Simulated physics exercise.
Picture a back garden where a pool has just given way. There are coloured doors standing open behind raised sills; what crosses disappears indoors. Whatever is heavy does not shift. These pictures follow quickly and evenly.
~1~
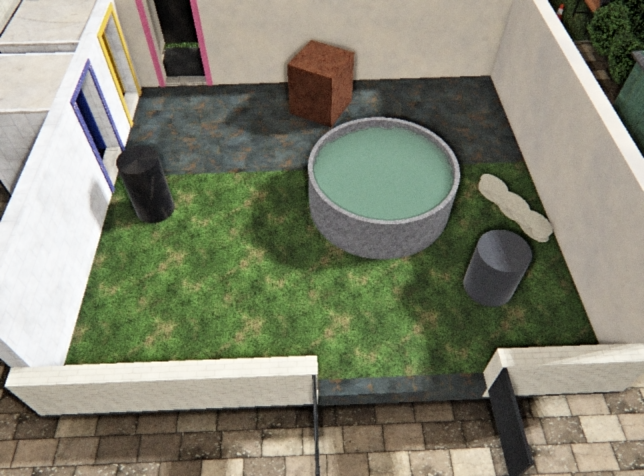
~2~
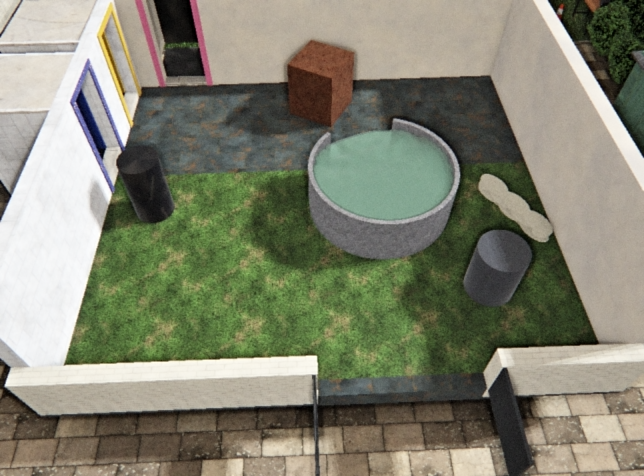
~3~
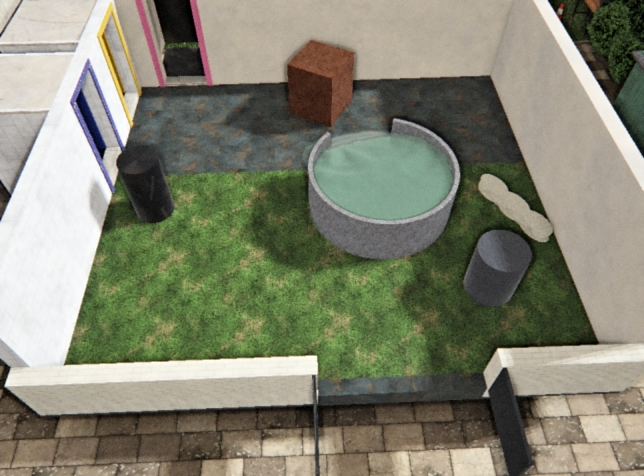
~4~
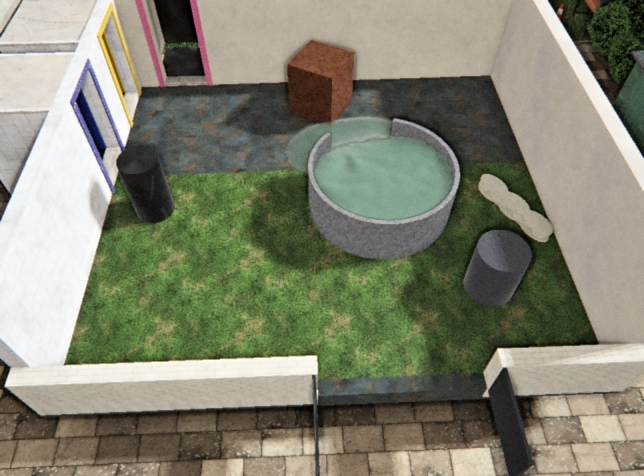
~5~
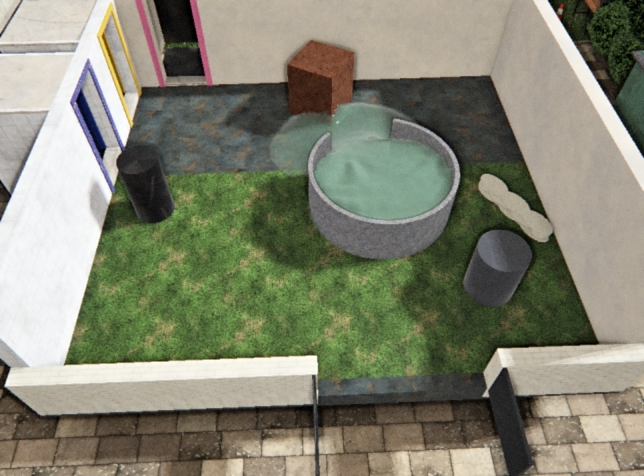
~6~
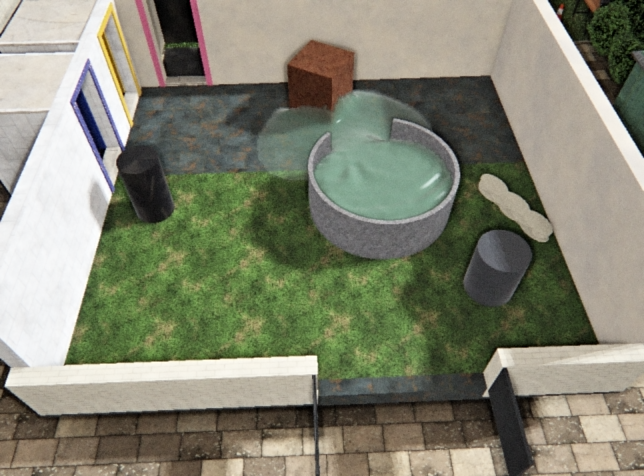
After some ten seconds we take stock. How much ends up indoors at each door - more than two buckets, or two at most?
Outcome: Most likely the yellow door will exceed two buckets; most likely the blue door will not exceed two buckets; most likely the pink door will exceed two buckets.
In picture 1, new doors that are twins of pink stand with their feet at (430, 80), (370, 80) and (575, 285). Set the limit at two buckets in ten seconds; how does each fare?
Above, above, below.
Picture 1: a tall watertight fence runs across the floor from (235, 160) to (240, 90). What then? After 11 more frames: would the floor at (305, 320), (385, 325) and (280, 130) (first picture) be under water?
Untouched, untouched, submerged.
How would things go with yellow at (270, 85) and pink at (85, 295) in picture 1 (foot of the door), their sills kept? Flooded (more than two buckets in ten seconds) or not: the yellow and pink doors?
The yellow one falls short, the pink one falls short.
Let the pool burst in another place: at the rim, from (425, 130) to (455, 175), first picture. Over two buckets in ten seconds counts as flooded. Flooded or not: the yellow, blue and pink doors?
Yellow stays within it, blue stays within it, pink stays within it.
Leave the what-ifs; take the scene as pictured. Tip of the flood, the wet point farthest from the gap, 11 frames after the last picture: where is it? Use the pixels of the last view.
Somewhere close to (141, 90).
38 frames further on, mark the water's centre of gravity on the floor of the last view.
Near pixel (336, 157).
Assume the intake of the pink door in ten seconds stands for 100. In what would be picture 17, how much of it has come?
Working it through, I arrive at 5 %.
A moment on, water covers 25 % of the floor; the yellow door not reached, the blue door not reached, the pink door not reached.
Next, water covers 30 % of the floor; the yellow door under two buckets in, the blue door not reached, the pink door under two buckets in.
Then, water covers 45 % of the floor; the yellow door far over two buckets in, the blue door wet at the sill, nothing in, the pink door over two buckets in.
Later, water covers 65 % of the floor; the yellow door far over two buckets in, the blue door wet at the sill, nothing in, the pink door far over two buckets in.
In the end, water covers 90 % of the floor; the yellow door far over two buckets in, the blue door wet at the sill, nothing in, the pink door far over two buckets in.
